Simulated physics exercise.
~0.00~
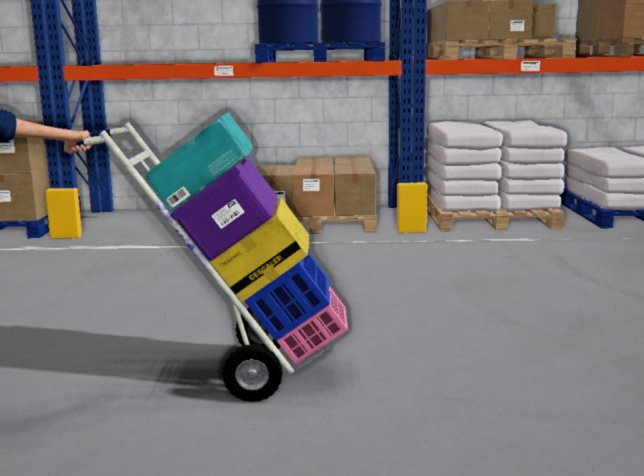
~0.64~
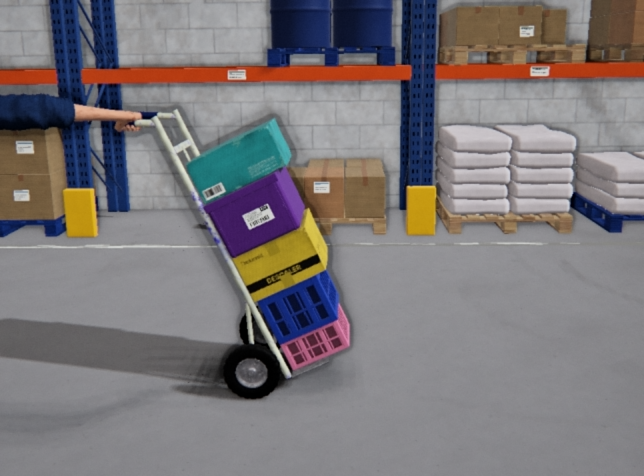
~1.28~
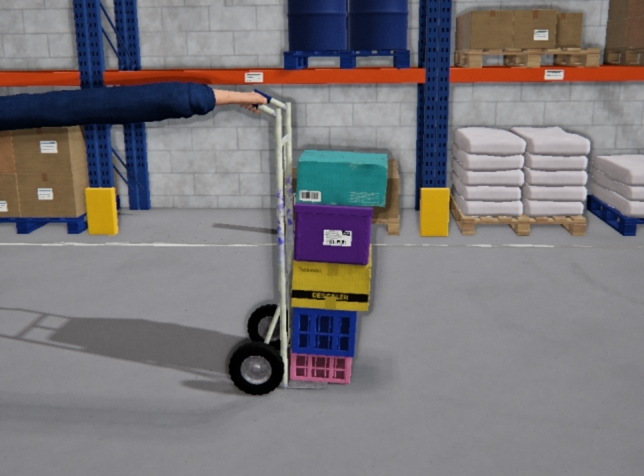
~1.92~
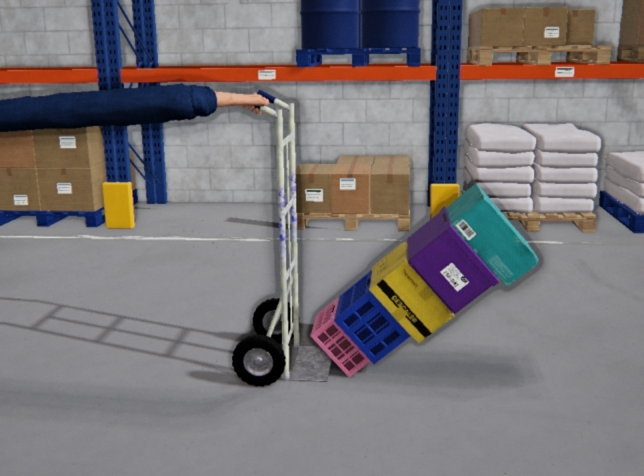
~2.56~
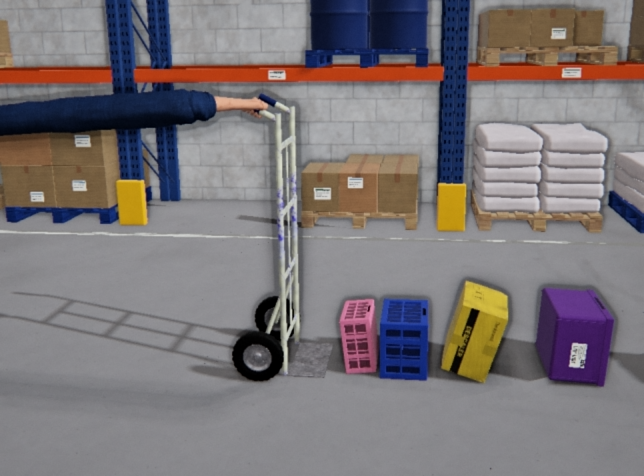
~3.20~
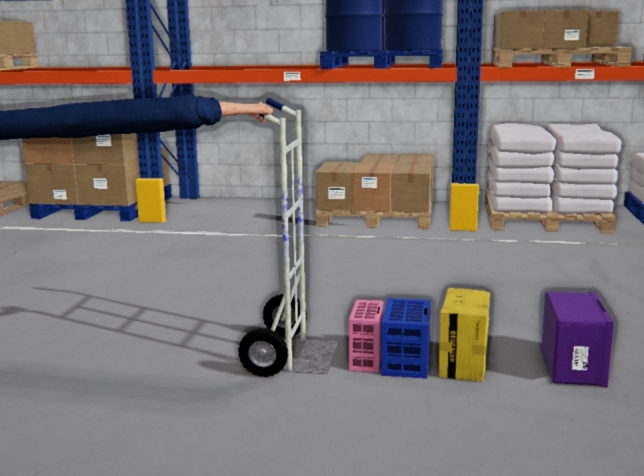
A stack of colorful boxes and crates toppled forward off a hand truck as an outstretched arm swung it upright in a warehouse, and the pink, blue, yellow and purple ones ended up spread in a row on the floor to its right.
